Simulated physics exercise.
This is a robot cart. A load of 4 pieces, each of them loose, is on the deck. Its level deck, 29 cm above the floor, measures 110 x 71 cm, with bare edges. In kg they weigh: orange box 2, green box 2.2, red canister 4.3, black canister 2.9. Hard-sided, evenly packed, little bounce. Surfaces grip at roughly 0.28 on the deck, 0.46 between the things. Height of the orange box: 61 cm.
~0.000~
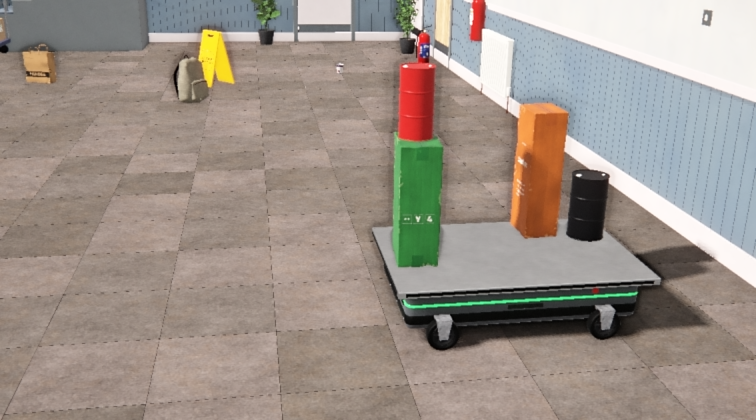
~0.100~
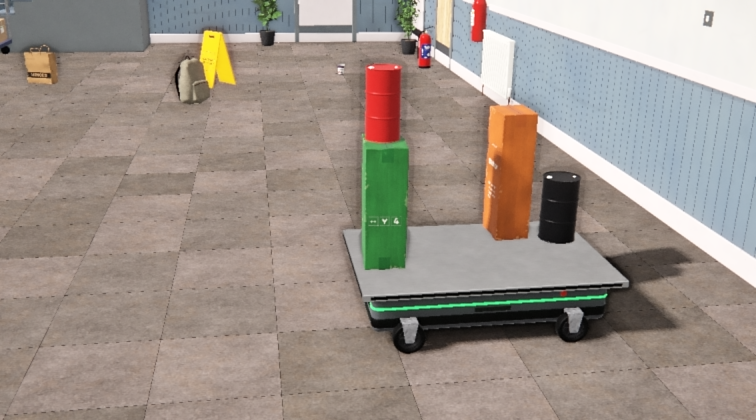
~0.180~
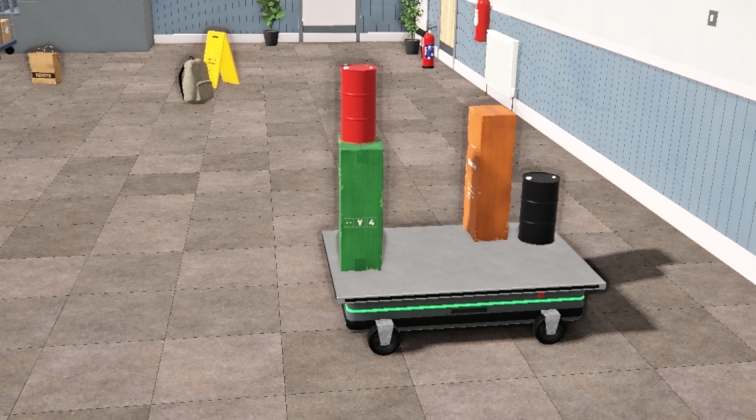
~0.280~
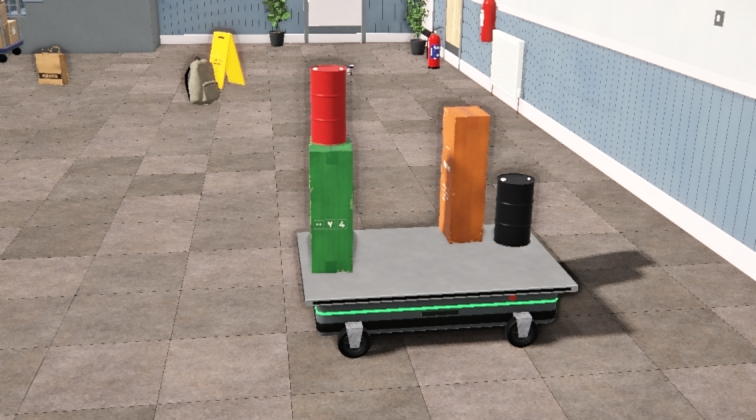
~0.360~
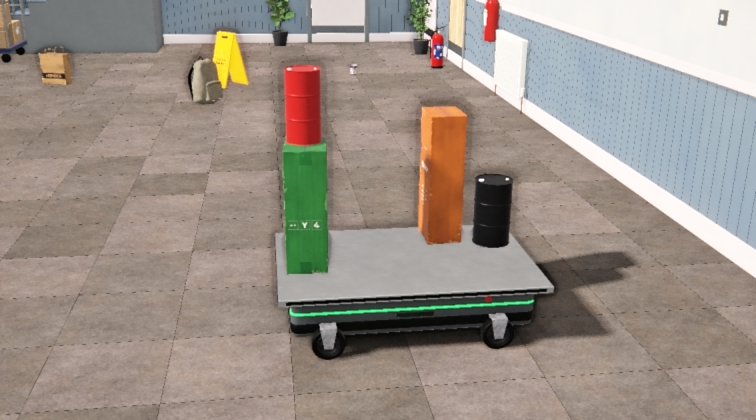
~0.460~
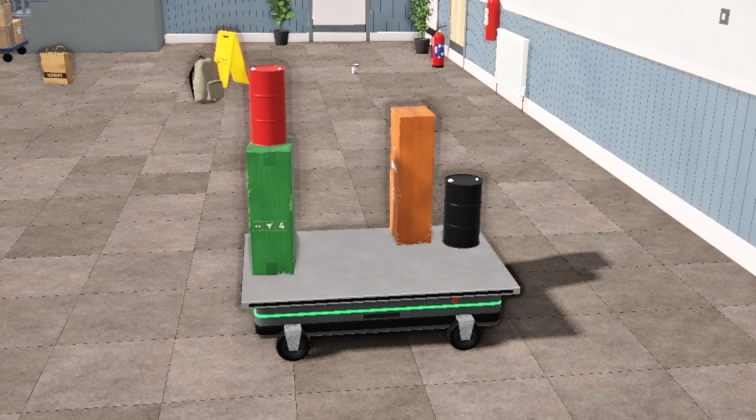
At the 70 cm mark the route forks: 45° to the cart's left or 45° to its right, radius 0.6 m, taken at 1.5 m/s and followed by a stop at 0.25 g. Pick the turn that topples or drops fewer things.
The load fares better going right.
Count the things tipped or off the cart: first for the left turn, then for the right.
Left: 3; right: 2.
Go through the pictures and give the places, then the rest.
Cart 0 cm along; orange box (538, 171); green box (416, 199), in the first frame.
Cart 15 cm along; red canister (383, 103); black canister (559, 207), in the second frame.
Cart 27 cm along; red canister (359, 104); black canister (539, 208), in the third frame.
Cart 42 cm along; red canister (329, 105); black canister (514, 210), in the fourth frame.
Cart 54 cm along; red canister (303, 105); black canister (492, 211), in the fifth frame.
Cart 69 cm along; orange box (411, 176); green box (273, 205), in the sixth frame.
Turning left. At 0.76 s, cart 114 cm along, turned 28°; red canister now off the cart; green box leaning 28° near (156, 223); orange box slid 9 cm near (298, 185).
After 1.06 s, cart 158 cm along, turned 45°; orange box and green box now off the cart; black canister slid 14 cm.
After 1.46 s, cart 191 cm along, turned 45°; black canister slid 20 cm.
At rest (2.0 s), off the cart, orange box, green box and red canister; not toppled but over 10 cm from the start, black canister.
Turning right instead, green box and red canister tipped over or off the cart, 2 of 4 in all.
